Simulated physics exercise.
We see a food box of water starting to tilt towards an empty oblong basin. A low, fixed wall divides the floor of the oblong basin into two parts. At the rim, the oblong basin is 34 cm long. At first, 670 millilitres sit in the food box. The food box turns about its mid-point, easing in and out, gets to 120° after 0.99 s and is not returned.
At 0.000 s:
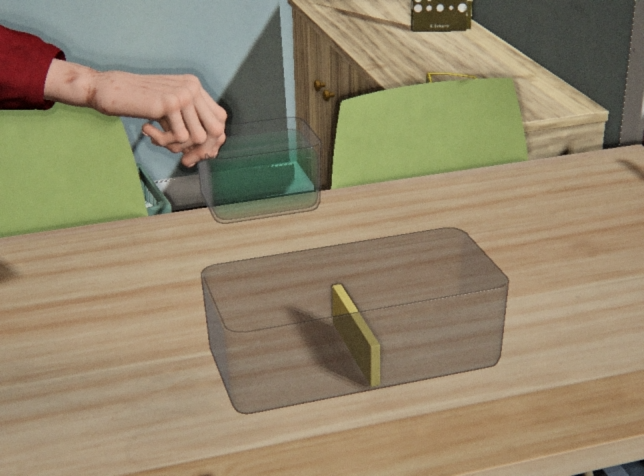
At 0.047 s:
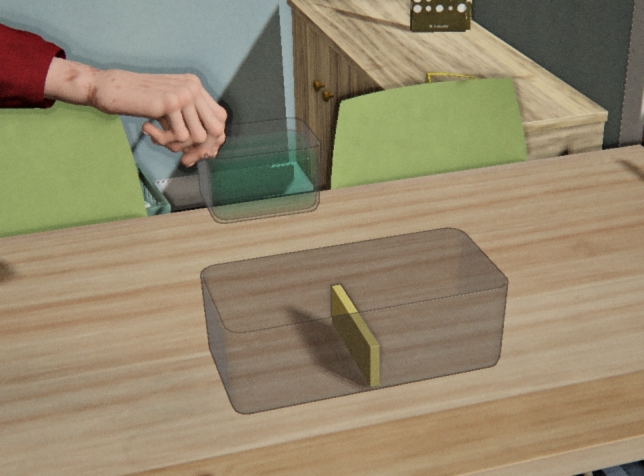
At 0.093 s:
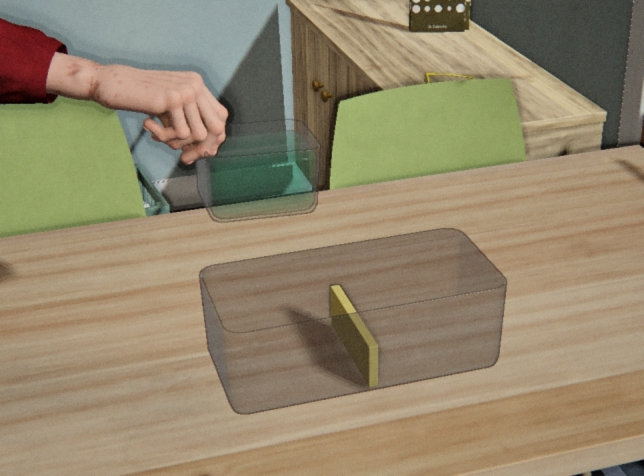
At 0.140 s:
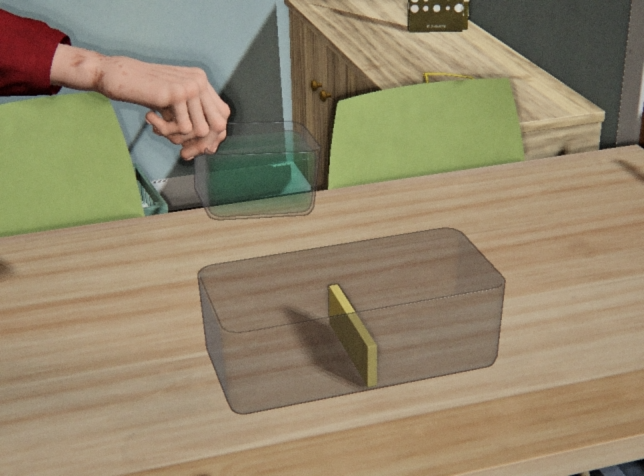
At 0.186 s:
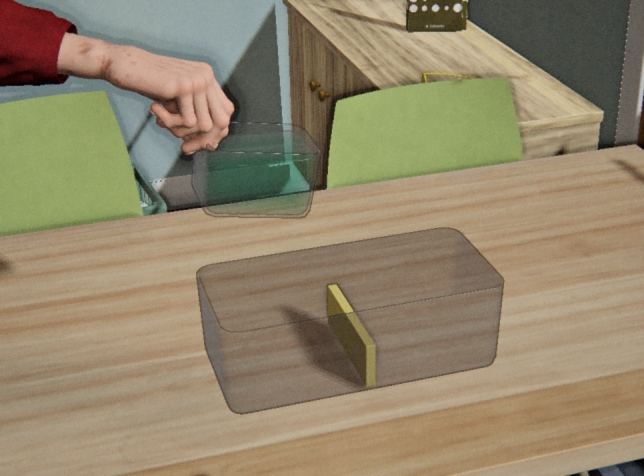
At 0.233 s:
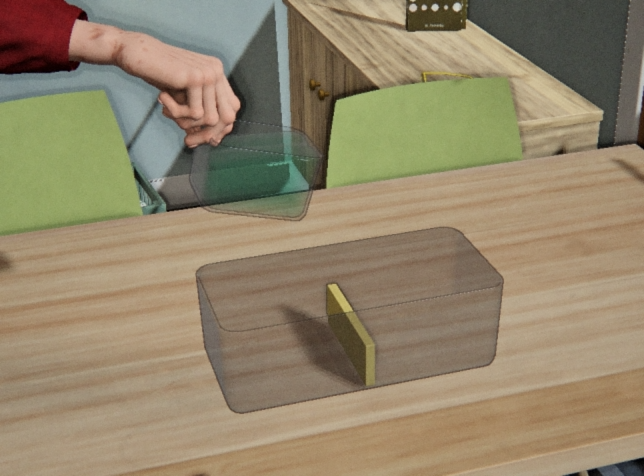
A small clear box holding green-tinted water, held by a hand in a red sleeve at upper left, begins level, then tilts slowly clockwise by a modest angle above the far side of a wooden table seen from slightly above. Nearer, an empty transparent oblong basin with a yellow dividing wall stands before green chairs and a wooden cabinet. The water stays nearly level while the camera drifts very slightly.
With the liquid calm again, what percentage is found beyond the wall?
Beyond the wall there is roughly 73 percent.
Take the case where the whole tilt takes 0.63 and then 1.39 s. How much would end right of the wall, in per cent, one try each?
In turn about 60 and 75 per cent.
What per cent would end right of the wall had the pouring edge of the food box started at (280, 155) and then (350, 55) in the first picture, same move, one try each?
First 30, then 90 per cent.
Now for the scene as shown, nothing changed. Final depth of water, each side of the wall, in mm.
Once settled, the left stands around 6 mm and the right around 20 mm.
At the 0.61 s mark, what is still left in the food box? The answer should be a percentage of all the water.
About 42 per cent.
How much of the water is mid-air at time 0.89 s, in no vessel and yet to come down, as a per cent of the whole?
Something like 8 per cent of the total.
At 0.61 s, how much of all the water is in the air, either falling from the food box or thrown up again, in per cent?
My guess is roughly 40 %.
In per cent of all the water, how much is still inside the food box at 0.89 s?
Around 4 percent of it.
Then, 0.61 s in, the tilt is 81° and 41 per cent is still to pour, 1 is left of the wall and 18 right of it.
Then, 0.89 s in, the tilt is 117° and 4 per cent is still to pour, 16 is left of the wall and 73 right of it.
Then, 1.18 s in, the tilt is 120° and 0 per cent is still to pour, 26 is left of the wall and 73 right of it.
Then, 1.49 s in, the tilt is 120° and 0 per cent is still to pour, 26 is left of the wall and 73 right of it.
Finally, 26 per cent lies left of the wall, 73 right of it and 1 outside.
